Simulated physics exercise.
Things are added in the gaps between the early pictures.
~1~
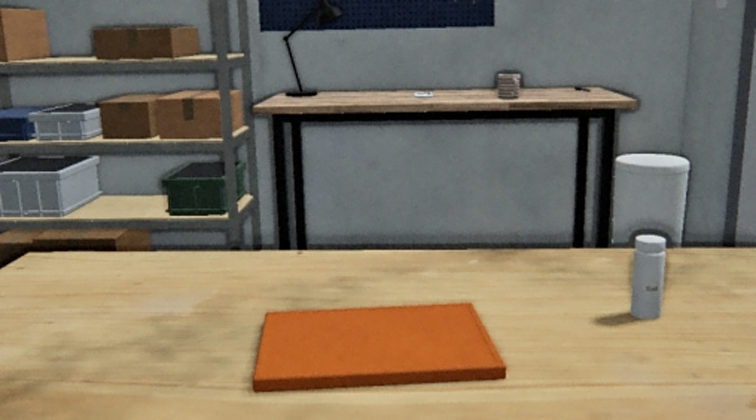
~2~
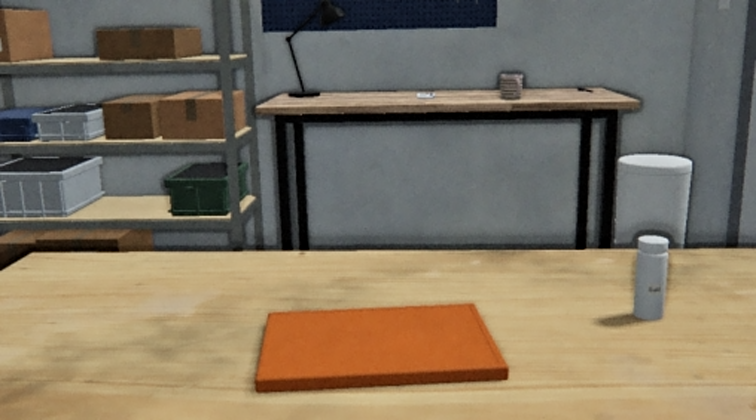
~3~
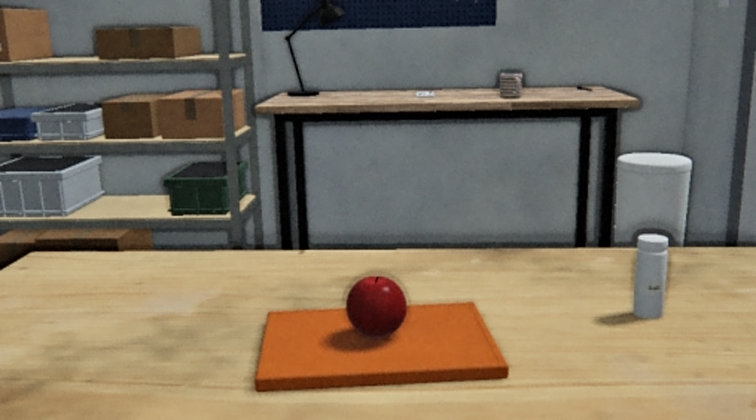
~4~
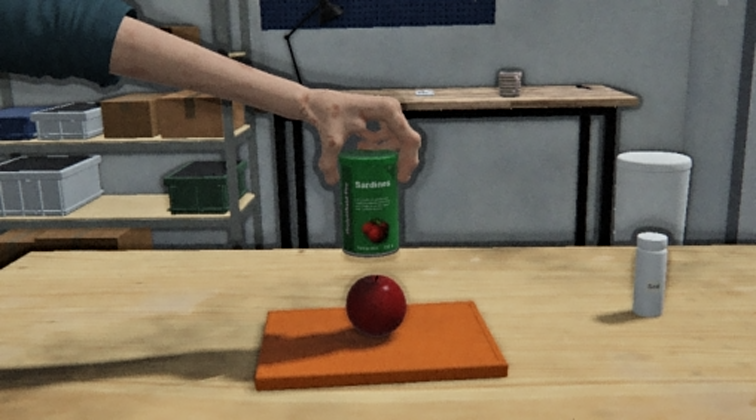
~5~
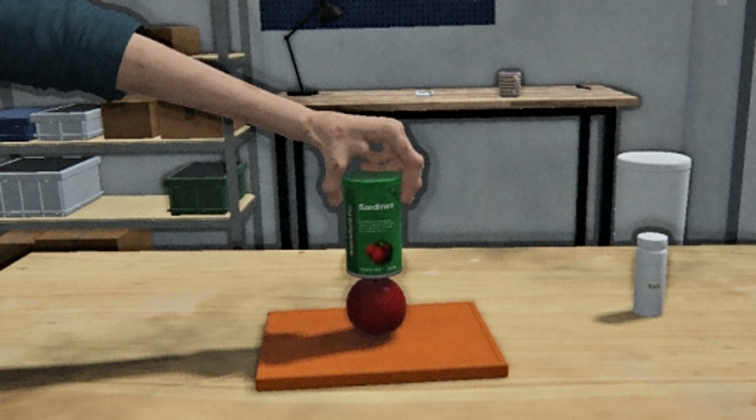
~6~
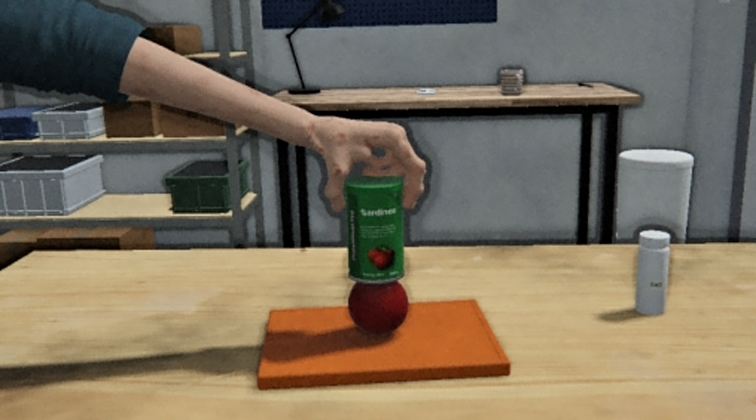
A hand and forearm in a dark teal sleeve reach in from the left over a pale wooden table, seen from the front in a workshop with shelves and a workbench behind. An orange tray lies near the centre, a white shaker stands at right, and a red apple appears on the tray. The hand lowers a green tin onto the apple and keeps holding it.
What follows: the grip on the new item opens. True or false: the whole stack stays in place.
False.
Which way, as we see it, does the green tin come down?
Pretty clearly in the leftward direction.
Then, 0.70 s past the last view, green tin rocked 47° from its first pose near (323, 245).
Then, 0.80 s past the last view, green tin now fallen.
Then, 1.30 s past the last view, things are still on the move.
Finally, fallen, green tin; the other 3 still in place. Final places as the last picture's camera would see them, green tin near (278, 312). The pile comes apart.
